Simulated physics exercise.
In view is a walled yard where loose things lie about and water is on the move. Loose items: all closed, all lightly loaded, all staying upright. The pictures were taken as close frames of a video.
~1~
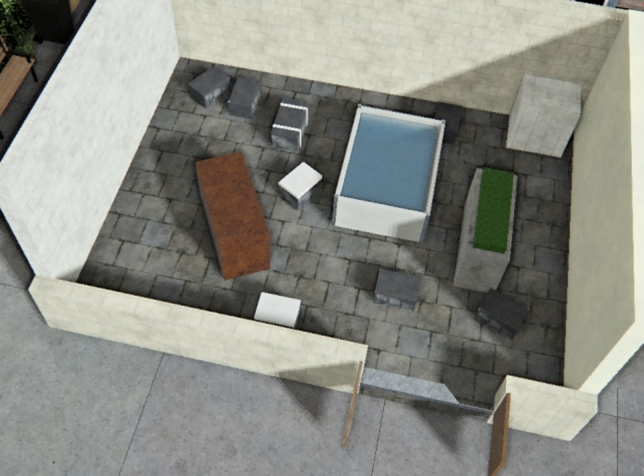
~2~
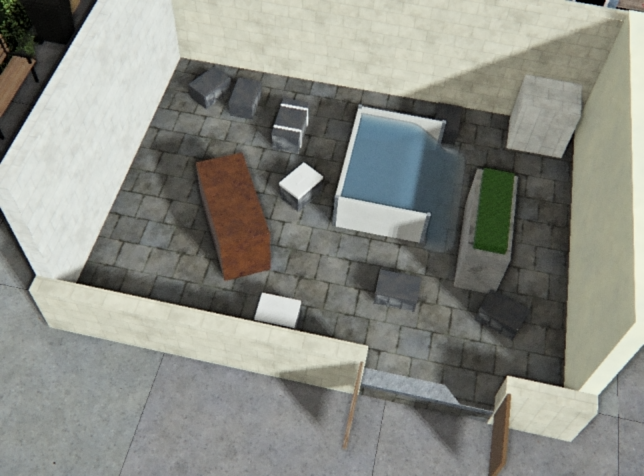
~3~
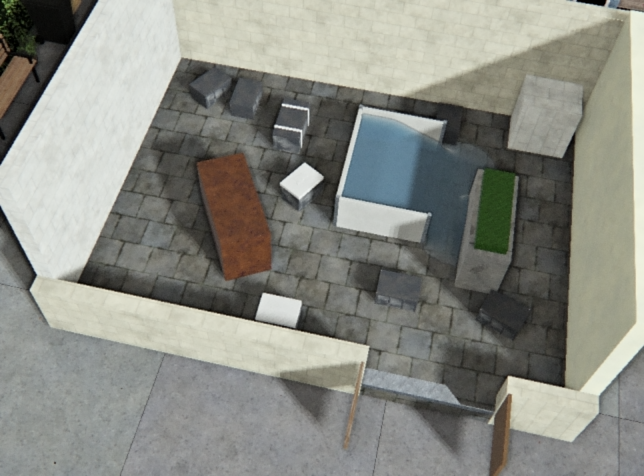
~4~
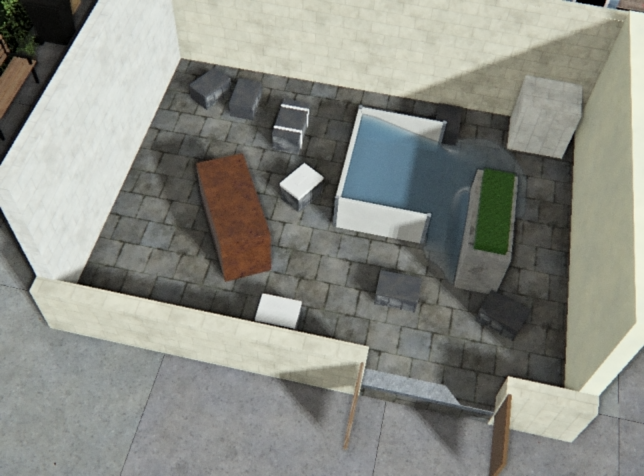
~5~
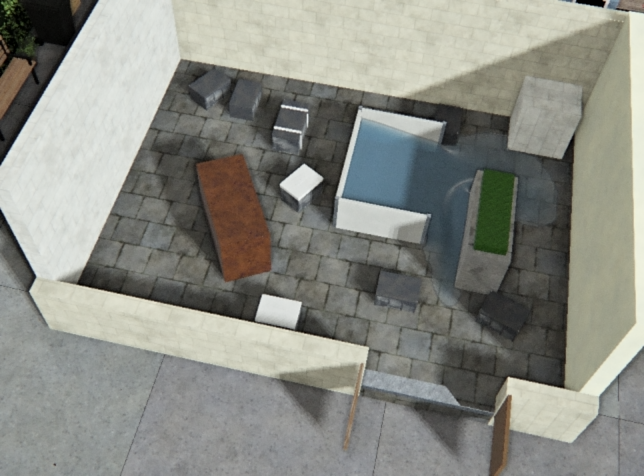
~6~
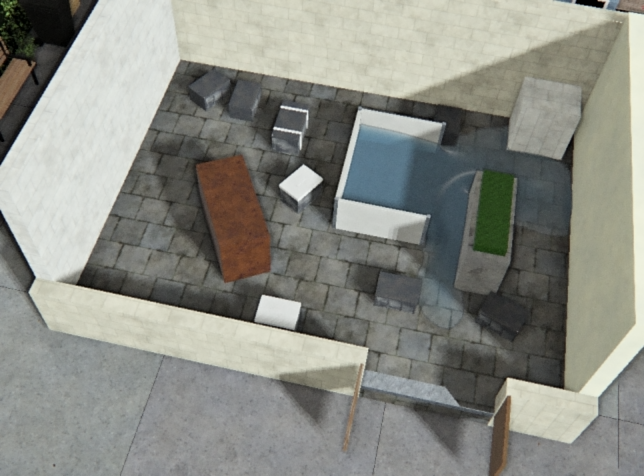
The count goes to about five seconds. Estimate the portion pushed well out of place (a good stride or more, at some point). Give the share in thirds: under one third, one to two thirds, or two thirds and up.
One to two thirds.
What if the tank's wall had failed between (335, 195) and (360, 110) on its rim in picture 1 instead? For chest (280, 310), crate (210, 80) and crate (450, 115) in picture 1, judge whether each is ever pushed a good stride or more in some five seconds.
The first: Fell short; the second: Went past that; the third: Fell short.
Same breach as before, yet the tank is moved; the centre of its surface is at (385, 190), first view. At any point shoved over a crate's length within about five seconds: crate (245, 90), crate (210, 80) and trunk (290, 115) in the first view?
Lab note - in sequence: Less than that; less than that; less than that.
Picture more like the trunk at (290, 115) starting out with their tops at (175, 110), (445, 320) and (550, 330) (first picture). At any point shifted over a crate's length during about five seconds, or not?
Result by item: Stays where it is / gets dislodged / gets dislodged.
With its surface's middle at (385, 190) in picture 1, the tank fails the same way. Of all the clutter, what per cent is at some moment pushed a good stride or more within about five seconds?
It comes to some 20 %.
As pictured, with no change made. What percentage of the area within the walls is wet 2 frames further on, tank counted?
I'd call it close to 25 per cent.
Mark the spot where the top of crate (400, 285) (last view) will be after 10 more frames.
Estimated position: Roughly (305, 323).
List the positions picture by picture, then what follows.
In the first frame, a chest at (278, 309) rests on the ground; a crate at (398, 284), on the bottom; 0 of 8 have shifted.
In the second frame, a chest at (278, 309), on the bottom; a crate at (399, 285) rests on the ground; 0 of 8 have shifted.
In the third frame, a chest at (279, 309) rests on the ground; a crate at (400, 285) rests on the ground; 0 of 8 have shifted.
In the fourth frame, a chest at (279, 310), on the bottom; a crate at (399, 286) rests on the ground; 0 of 8 have shifted.
In the fifth frame, a chest at (279, 310), on the bottom; a crate at (399, 286), on the bottom; 0 of 8 have shifted.
In the sixth frame, a chest at (278, 311) rests on the ground; a crate at (399, 287), on the bottom; 0 of 8 have shifted.
A moment on, 0 of 8 are well off their spots; 0 afloat.
Next, 1 of 8 are well off their spots; 1 afloat.
Later, 4 of 8 are well off their spots; 3 afloat.
In the end, 4 of 8 are well off their spots, and 4 have been at some point; 2 afloat.
